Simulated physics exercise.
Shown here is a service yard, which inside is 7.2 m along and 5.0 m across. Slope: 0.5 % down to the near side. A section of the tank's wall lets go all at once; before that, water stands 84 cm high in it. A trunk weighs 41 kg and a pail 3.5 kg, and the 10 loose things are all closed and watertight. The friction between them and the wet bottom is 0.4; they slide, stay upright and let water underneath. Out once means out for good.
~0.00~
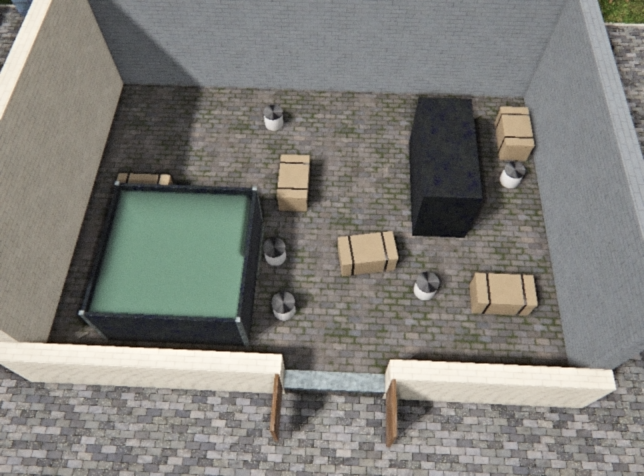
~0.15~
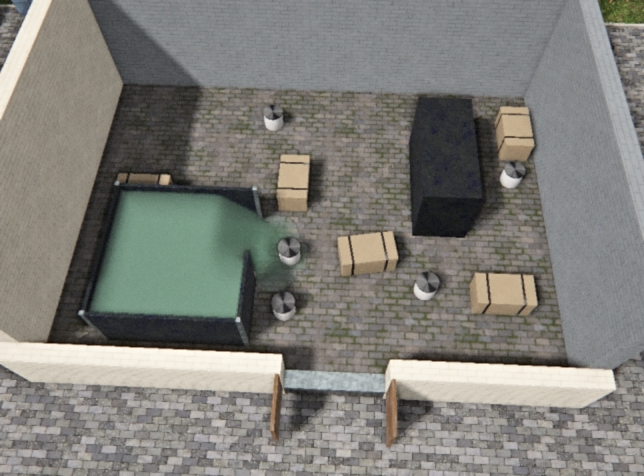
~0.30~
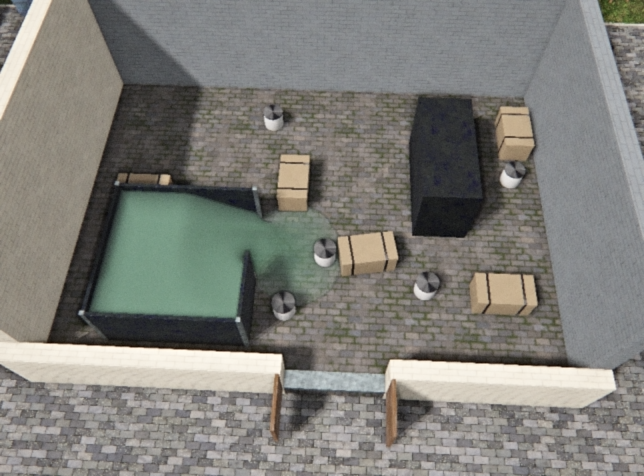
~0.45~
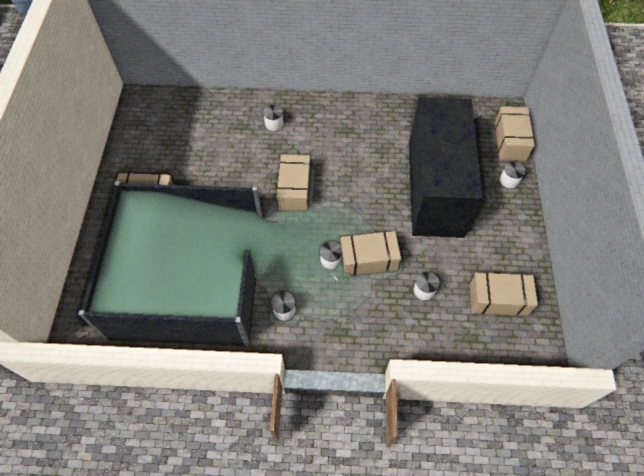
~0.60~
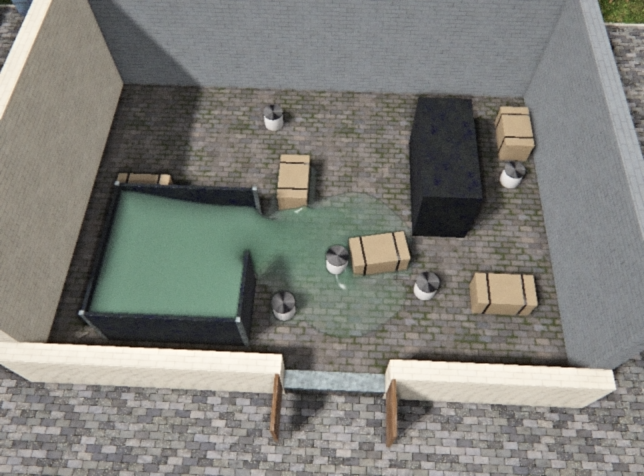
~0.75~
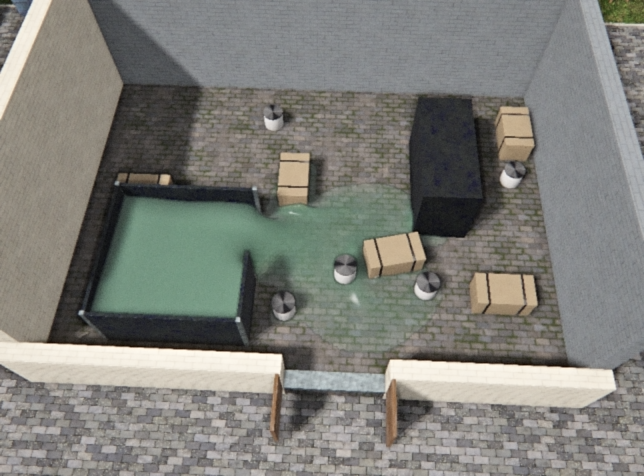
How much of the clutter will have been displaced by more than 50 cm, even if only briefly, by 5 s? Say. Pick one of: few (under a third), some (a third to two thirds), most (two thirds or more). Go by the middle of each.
Most.
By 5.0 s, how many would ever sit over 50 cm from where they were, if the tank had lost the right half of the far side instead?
The count would be 4.
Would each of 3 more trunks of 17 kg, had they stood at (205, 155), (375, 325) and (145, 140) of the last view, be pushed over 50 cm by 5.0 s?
Below, above, below.
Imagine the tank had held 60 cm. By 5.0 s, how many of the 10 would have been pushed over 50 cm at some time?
In that case the number is 6.
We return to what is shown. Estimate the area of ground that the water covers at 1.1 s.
Wet: Near 11.5 m2.
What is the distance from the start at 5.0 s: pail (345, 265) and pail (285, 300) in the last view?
In that order: 250 cm, 0 cm.
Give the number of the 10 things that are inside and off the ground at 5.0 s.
The count is 6.
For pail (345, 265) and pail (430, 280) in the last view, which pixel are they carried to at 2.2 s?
About (500, 354) for the first and (527, 358) for the second.
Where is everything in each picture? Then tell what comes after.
A pail at (274, 247), on the bottom; a trunk at (368, 248) rests on the ground; water covers 3.6 m2; 0 of 10 have shifted, in the first frame.
A pail at (289, 247), on the bottom, 22 cm from its start; a trunk at (368, 248), on the bottom; 4.1 m2 under water; 1 of 10 have shifted, in the second frame.
A pail at (325, 248) rests on the ground, 74 cm from its start; a trunk at (368, 248), on the bottom; 5.1 m2 under water; 1 of 10 have shifted, in the third frame.
A pail at (331, 251), afloat, 83 cm from its start; a trunk at (370, 248) rests on the ground, 4 cm from its start; 6.1 m2 under water; 1 of 10 have shifted, in the fourth frame.
A pail at (337, 255) floats, 93 cm from its start; a trunk at (380, 248) rests on the ground, 17 cm from its start; water covers 7.2 m2; 2 of 10 have shifted, in the fifth frame.
A pail at (346, 265) floats, 108 cm from its start; a trunk at (395, 250) rests on the ground, 38 cm from its start; 8.4 m2 under water; 2 of 10 have shifted, in the sixth frame.
After 1.1 s 2 of 10 are over 50 cm from their spots; 1 afloat.
After 2.2 s 5 of 10 are over 50 cm from their spots; 4 afloat.
After 3.5 s 7 of 10 are over 50 cm from their spots; 5 afloat.
After 5.0 s 8 of 10 are over 50 cm from their spots, and 8 have been at some point; 6 afloat.
